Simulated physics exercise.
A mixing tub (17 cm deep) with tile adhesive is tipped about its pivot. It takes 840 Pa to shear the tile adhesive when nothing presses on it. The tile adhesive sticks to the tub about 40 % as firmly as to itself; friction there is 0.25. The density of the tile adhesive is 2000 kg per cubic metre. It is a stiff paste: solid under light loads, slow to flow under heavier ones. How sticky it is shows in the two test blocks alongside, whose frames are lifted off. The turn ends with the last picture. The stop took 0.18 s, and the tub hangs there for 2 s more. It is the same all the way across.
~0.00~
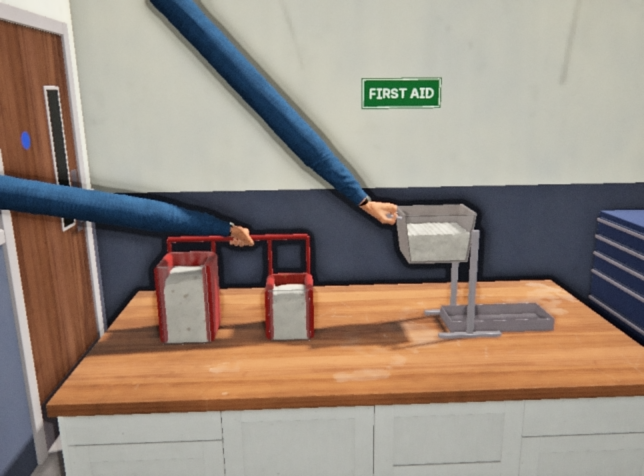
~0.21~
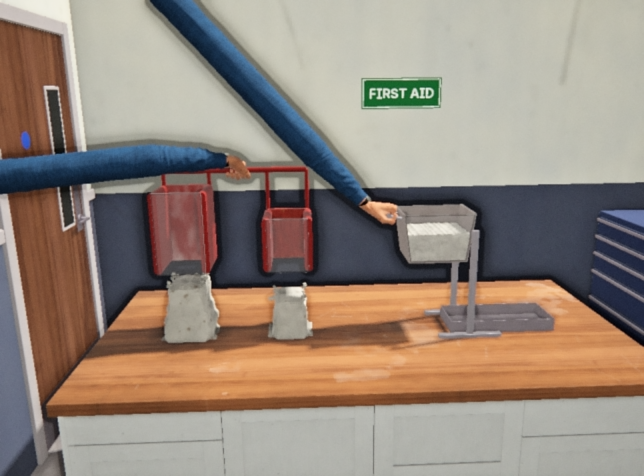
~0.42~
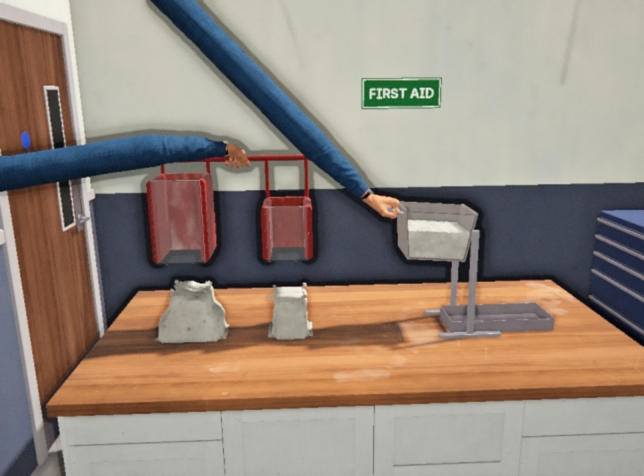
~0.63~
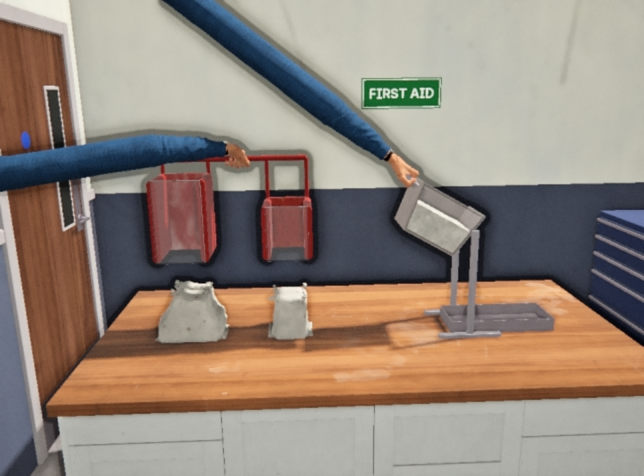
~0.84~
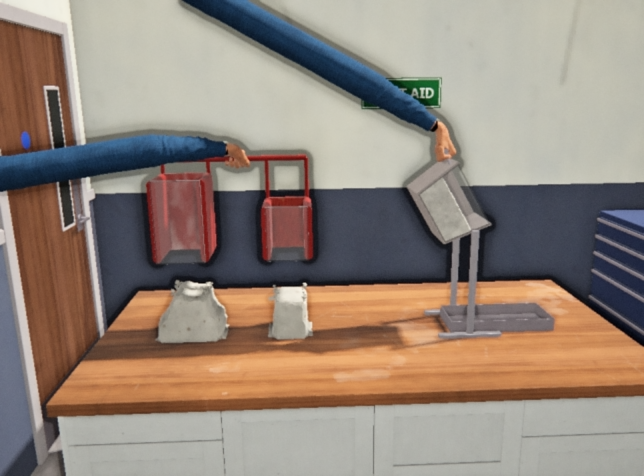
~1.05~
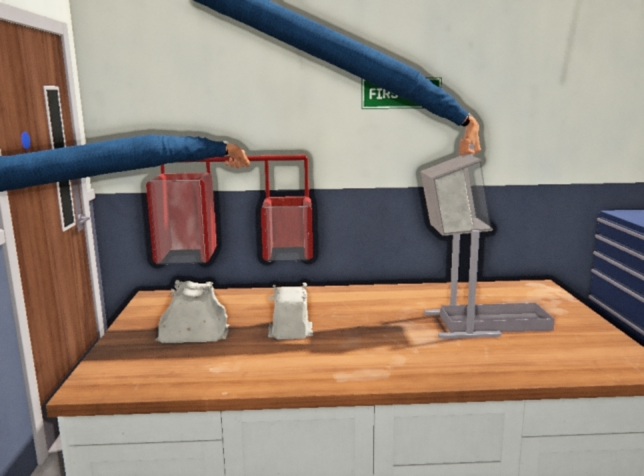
One blue-sleeved arm lifted two red moulds off pale blocks on a wooden counter, and the left block slumped; then another arm tilted a grey tub steeply up toward the right on its stand.
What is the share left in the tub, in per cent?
Close to 100 per cent.
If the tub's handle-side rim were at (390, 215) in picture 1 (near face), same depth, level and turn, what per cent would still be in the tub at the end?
Then about 100 %.
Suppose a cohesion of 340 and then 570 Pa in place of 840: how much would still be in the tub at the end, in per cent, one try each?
In turn about 65 %, 100 %.
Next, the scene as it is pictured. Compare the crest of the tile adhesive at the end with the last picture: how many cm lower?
About 2 cm.
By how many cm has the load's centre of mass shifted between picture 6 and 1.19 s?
About 1 cm.
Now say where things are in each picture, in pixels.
In the first picture, handle-side rim at (406, 215), tilt 0 degrees; top of the tile adhesive at (409, 234); blocks stand 25 cm, 16 cm (left to right).
In the second picture, handle-side rim at (406, 215), tilt 0 degrees; top of the tile adhesive at (409, 234); blocks stand 22 cm, 16 cm (left to right).
In the third picture, handle-side rim at (408, 210), tilt 4 degrees; top of the tile adhesive at (411, 230); blocks stand 19 cm, 16 cm (left to right).
In the fourth picture, handle-side rim at (425, 184), tilt 30 degrees; top of the tile adhesive at (419, 204); blocks stand 19 cm, 16 cm (left to right).
In the fifth picture, handle-side rim at (459, 164), tilt 60 degrees; top of the tile adhesive at (442, 179); blocks stand 19 cm, 16 cm (left to right).
In the sixth picture, handle-side rim at (481, 162), tilt 78 degrees; top of the tile adhesive at (463, 173); blocks stand 19 cm, 16 cm (left to right).
After 1.19 s, the tub is at 78 degrees and holds 100 %.
After 1.36 s, the tub is at 78 degrees and holds 100 %.
After 1.53 s, the tub is at 78 degrees and holds 100 %.
After 1.70 s, the tub is at 78 degrees and holds 100 %.
After 3.05 s, at the end, the tub is at 78 degrees and holds 100 %.
